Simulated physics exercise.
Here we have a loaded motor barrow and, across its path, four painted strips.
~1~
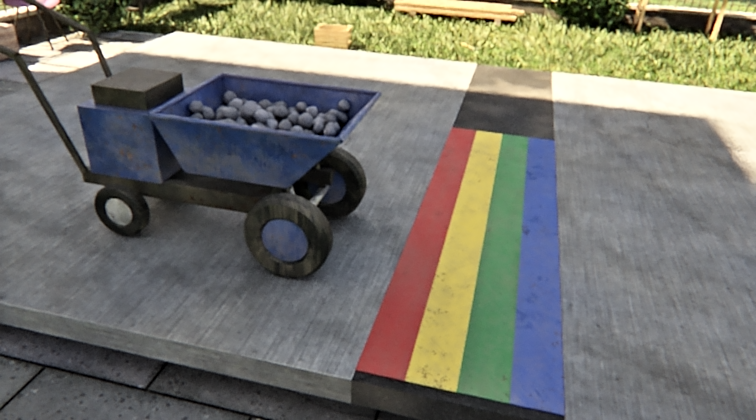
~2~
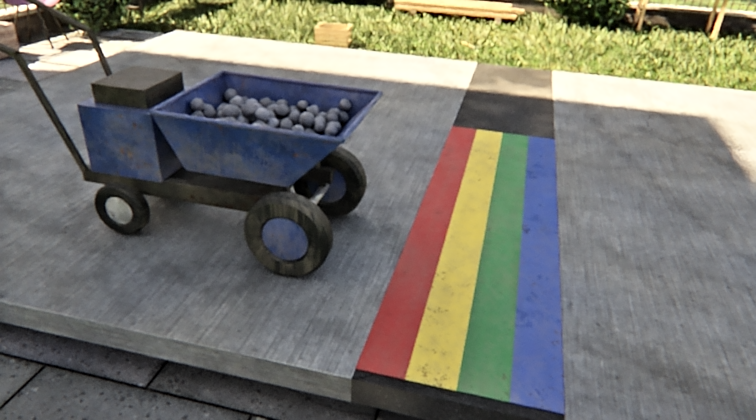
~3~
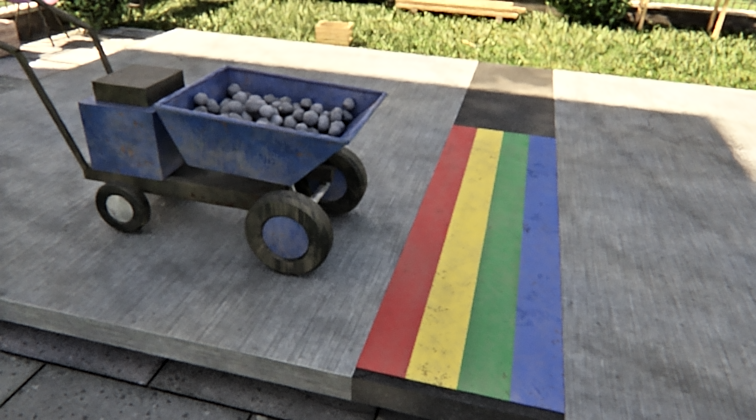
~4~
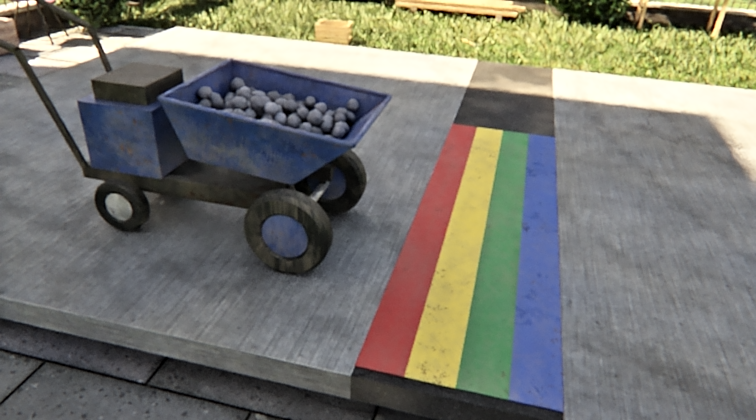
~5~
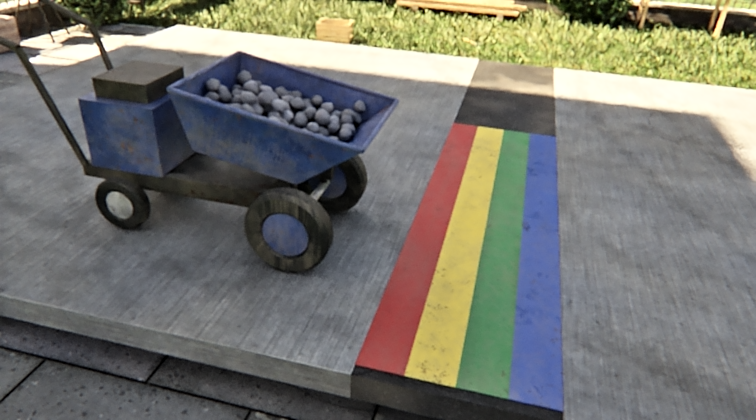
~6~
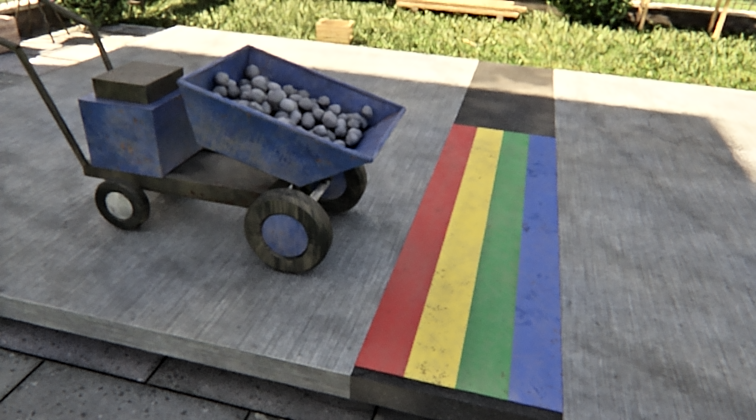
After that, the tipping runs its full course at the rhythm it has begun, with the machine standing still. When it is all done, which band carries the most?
The yellow band carries the most.
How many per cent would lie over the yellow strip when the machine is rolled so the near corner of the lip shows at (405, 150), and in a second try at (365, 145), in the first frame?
Close to 0 in a hundred, and close to 20 in a hundred.
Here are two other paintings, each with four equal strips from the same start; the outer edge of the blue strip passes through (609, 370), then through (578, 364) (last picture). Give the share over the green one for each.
About 20 % and 20 %.
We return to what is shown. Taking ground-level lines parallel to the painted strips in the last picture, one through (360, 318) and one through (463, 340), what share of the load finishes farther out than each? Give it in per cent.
Some 80 and some 40 per cent, respectively.
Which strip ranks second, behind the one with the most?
In second place: The green strip.
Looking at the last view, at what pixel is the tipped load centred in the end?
Somewhere around (475, 261) in the final view.
Just after the last frame, skip tipped steeply; every one in the skip.
A moment on, skip tipped right over; roughly two thirds in the skip; about a tenth over the red strip; roughly a quarter over the yellow strip; about a tenth over the green strip.
Further on, skip tipped right over; roughly a quarter in the skip; about a tenth over the red strip; roughly a third over the yellow strip; roughly a quarter over the green strip; about a tenth over the blue strip; about a tenth off the paint.
When it is over, skip tipped right over; roughly a quarter in the skip; about a tenth over the red strip; roughly a third over the yellow strip; roughly a quarter over the green strip; about a tenth over the blue strip; about a tenth off the paint.
